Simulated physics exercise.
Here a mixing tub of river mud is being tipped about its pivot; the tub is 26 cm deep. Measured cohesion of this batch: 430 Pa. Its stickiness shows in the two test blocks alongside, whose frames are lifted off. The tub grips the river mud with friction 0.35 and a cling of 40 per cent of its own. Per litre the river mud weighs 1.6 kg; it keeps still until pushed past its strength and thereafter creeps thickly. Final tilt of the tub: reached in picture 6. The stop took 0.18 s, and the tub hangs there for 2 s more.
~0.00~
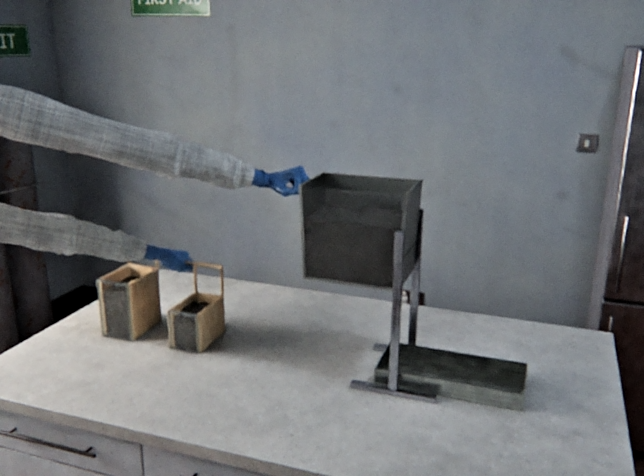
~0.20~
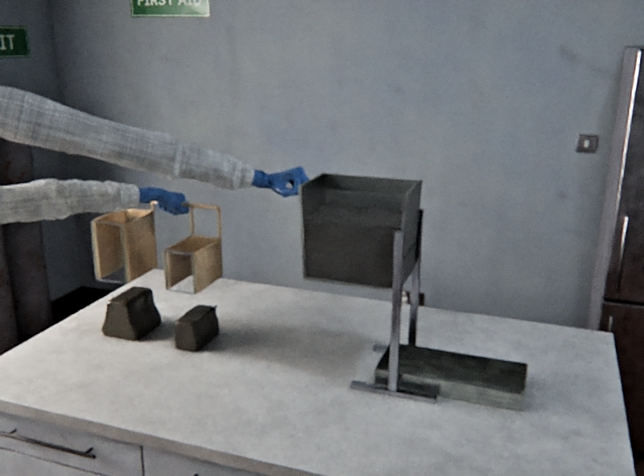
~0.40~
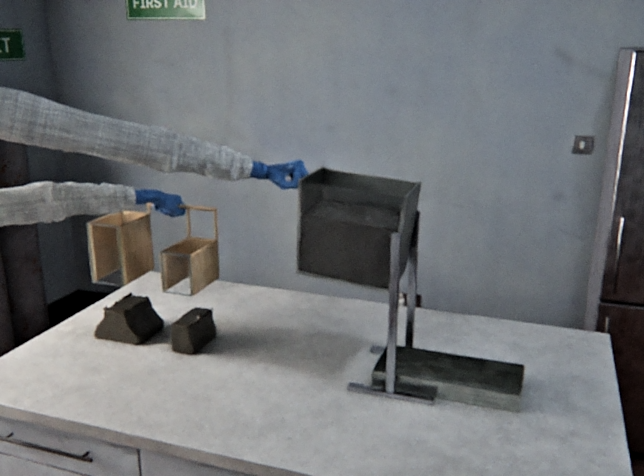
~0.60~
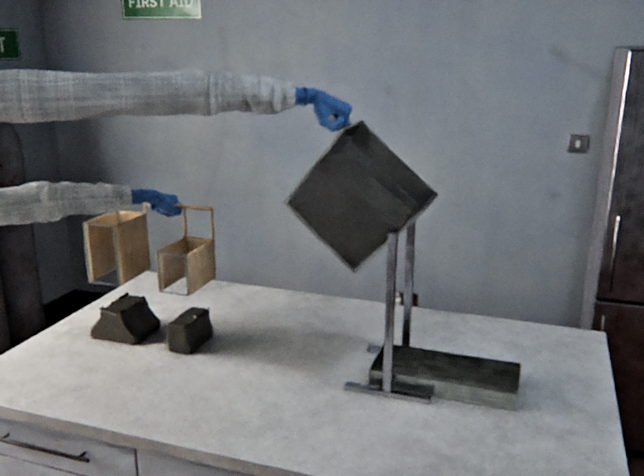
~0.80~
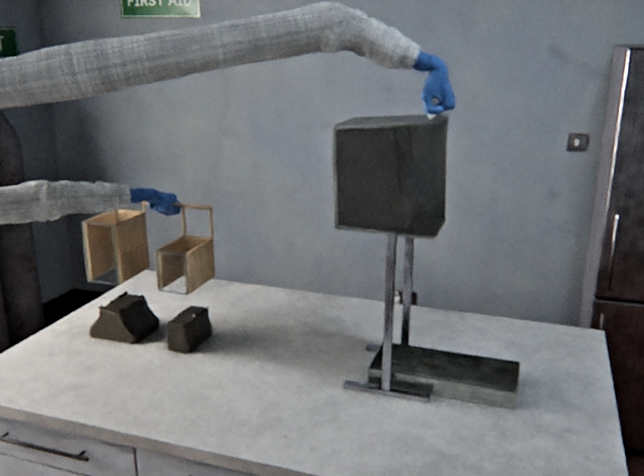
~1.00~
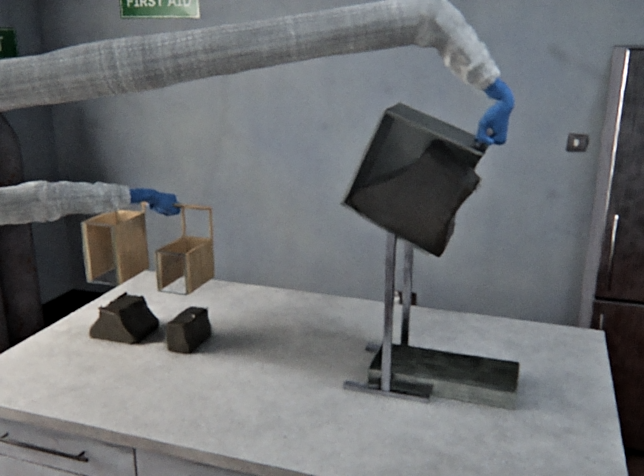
In a grey-walled room, gloved hands lifting wooden moulds off two dark blocks, the larger slumping, then tilting a mud-filled tub rightward.
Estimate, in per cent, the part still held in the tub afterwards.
The part still in the tub is about 0 %.
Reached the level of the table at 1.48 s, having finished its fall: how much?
95 per cent.
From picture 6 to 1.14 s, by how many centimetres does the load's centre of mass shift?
Some 18 cm.
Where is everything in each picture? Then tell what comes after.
The first frame shows handle-side rim at (302, 186), tilt 0 degrees; crest of the river mud at (400, 228); block heights 16 cm, 10 cm (left to right).
The second frame shows handle-side rim at (302, 187), tilt 0 degrees; crest of the river mud at (400, 229); block heights 13 cm, 10 cm (left to right).
The third frame shows handle-side rim at (301, 181), tilt 5 degrees; crest of the river mud at (307, 215); block heights 11 cm, 10 cm (left to right).
The fourth frame shows handle-side rim at (344, 132), tilt 41 degrees; crest of the river mud at (324, 164); block heights 11 cm, 10 cm (left to right).
The fifth frame shows handle-side rim at (436, 126), tilt 88 degrees; crest of the river mud at (387, 130); block heights 11 cm, 10 cm (left to right).
The sixth frame shows handle-side rim at (481, 157), tilt 114 degrees; crest of the river mud at (429, 152); block heights 11 cm, 10 cm (left to right).
After 1.14 s, the tub is at 114 degrees and holds 30 %.
After 1.31 s, the tub is at 114 degrees and holds 0 %.
After 1.48 s, the tub is at 114 degrees and holds 0 %.
After 1.65 s, the tub is at 114 degrees and holds 0 %.
After 3.00 s, the tub is at 114 degrees and holds 0 %.
